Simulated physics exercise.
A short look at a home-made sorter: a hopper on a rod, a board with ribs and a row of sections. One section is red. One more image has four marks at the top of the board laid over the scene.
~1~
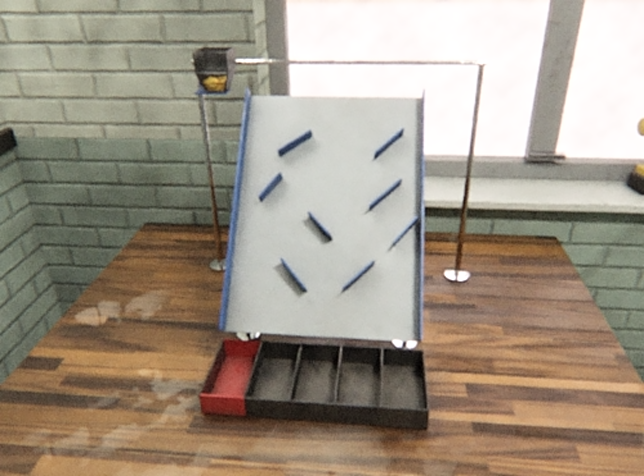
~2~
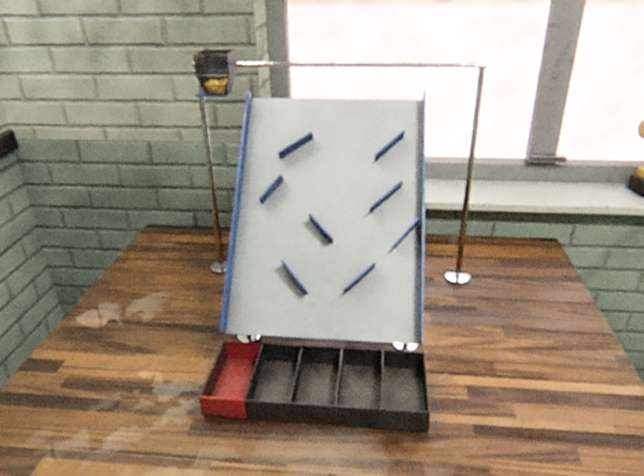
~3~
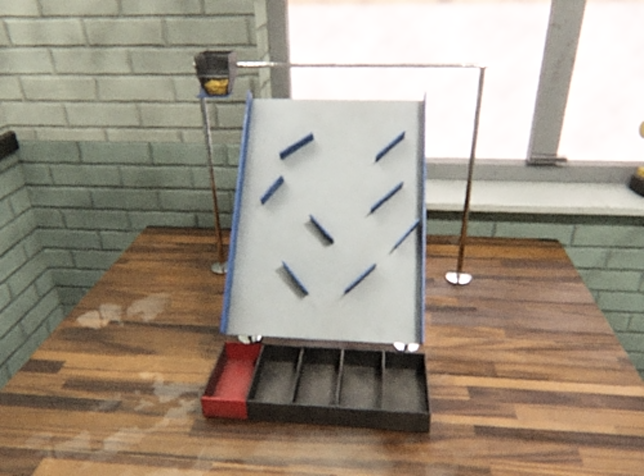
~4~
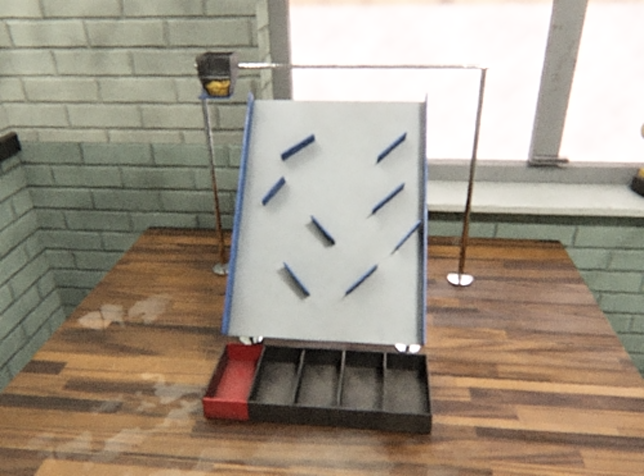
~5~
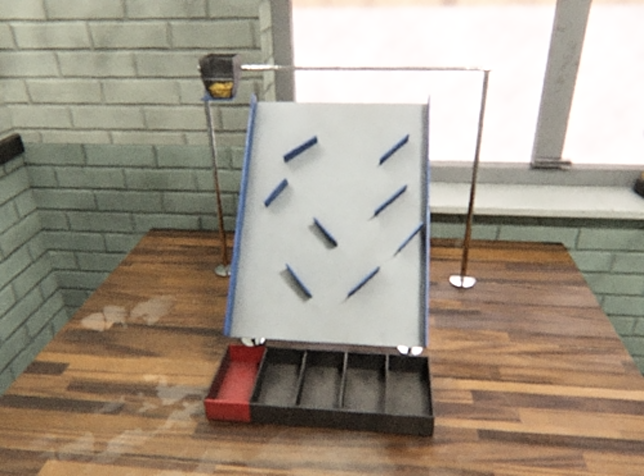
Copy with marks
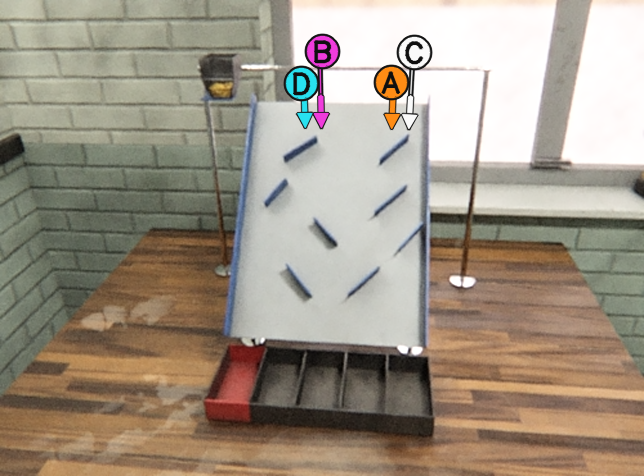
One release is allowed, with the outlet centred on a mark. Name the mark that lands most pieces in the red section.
Take D.
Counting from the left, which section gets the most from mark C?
The third.
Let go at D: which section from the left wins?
It is the first one.
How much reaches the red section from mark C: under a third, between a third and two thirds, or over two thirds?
It is under a third.
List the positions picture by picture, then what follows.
The first picture shows hopper at (217, 83), puffed corn balls, door shut.
The second picture shows ribs (278, 153) to (312, 132), (375, 155) to (404, 130), (259, 199) to (281, 174).
The third picture shows ribs (371, 209) to (403, 181), (310, 214) to (333, 239), (396, 245) to (419, 219).
The fourth picture shows ribs (283, 262) to (308, 292), (346, 292) to (377, 265).
The fifth picture shows red section at (228, 410), number 1 of 5 from the left.
On the marked copy, mark A meets the board at (391, 123); mark B meets the board at (321, 122); mark C meets the board at (409, 123); mark D meets the board at (305, 122).
With A, a stray few in the red section, nearly all in other sections.
With B, about a third in the red section, about half in other sections, a stray few held on the board.
With C, none in the red section, most in other sections, a small part held on the board.
With D, about two thirds in the red section, a small part in other sections, about a quarter held on the board.
